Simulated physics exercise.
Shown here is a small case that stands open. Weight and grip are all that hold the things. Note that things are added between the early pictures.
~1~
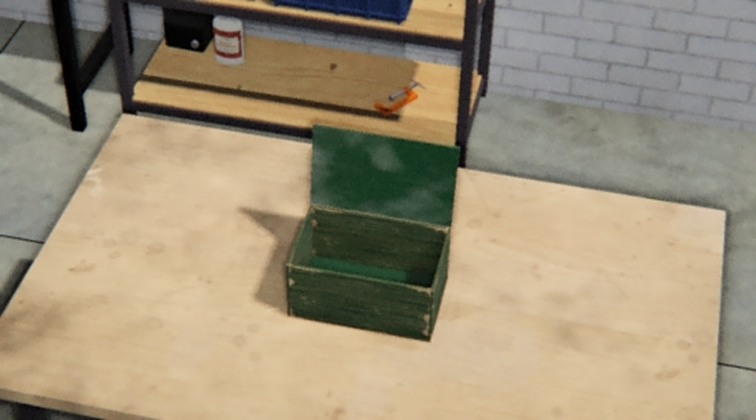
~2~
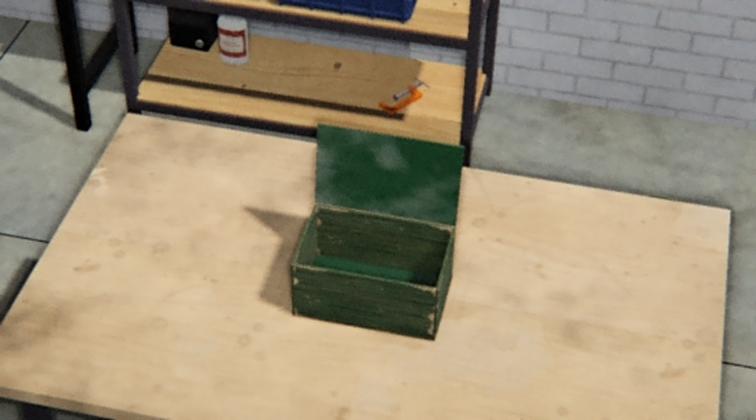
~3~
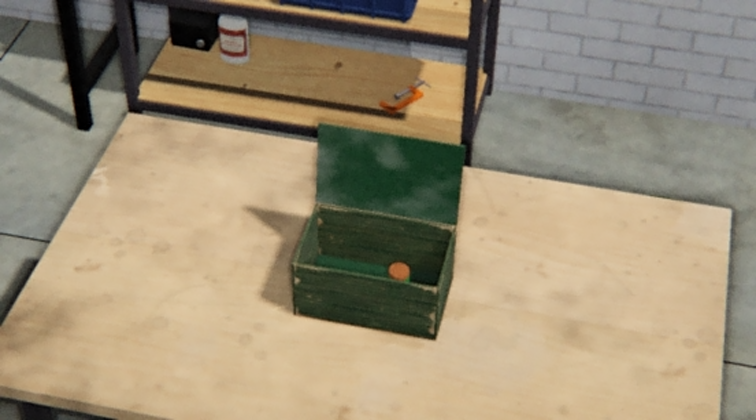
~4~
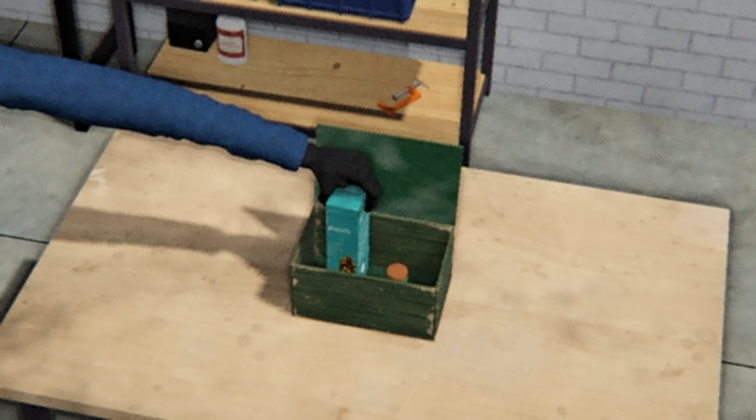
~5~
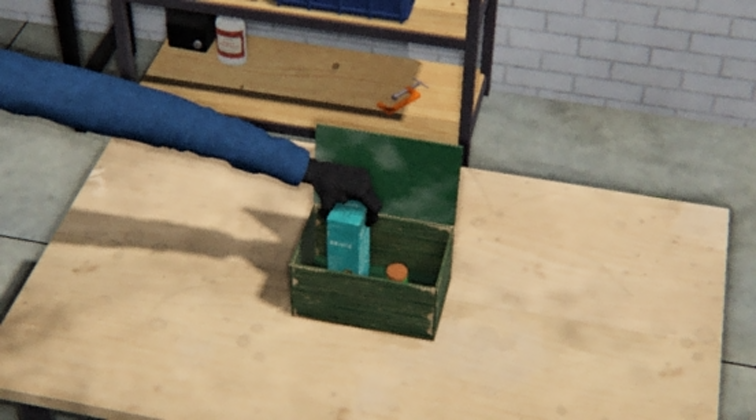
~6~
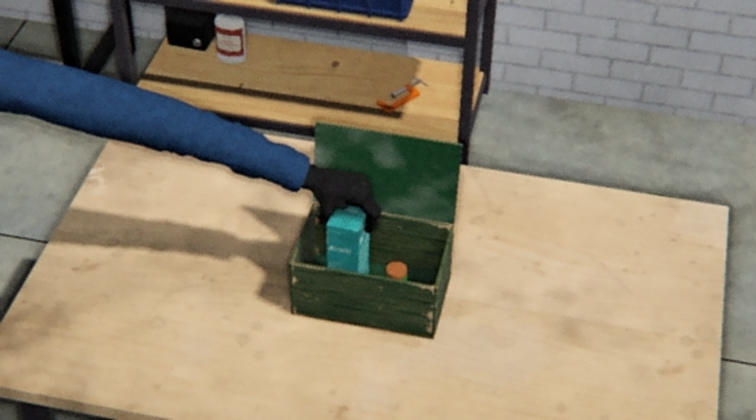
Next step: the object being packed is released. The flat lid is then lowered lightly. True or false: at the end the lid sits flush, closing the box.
False, a gap remains.
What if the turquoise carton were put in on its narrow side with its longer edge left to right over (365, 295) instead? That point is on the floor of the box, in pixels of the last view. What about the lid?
Result: Lid drops fully.
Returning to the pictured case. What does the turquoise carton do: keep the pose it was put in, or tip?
Simply put, it remains unturned.
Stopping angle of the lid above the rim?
I'd say roughly 50 degrees above the rim.
Then, 1.20 s past the last view, lid starting down.
Then, 1.60 s past the last view, lid 58° above the rim.
Then, 3.00 s past the last view, lid 50° above the rim.
Finally, lid 50° above the rim; both still in place. Final places as the last picture's camera would see them, turquoise carton near (347, 257).
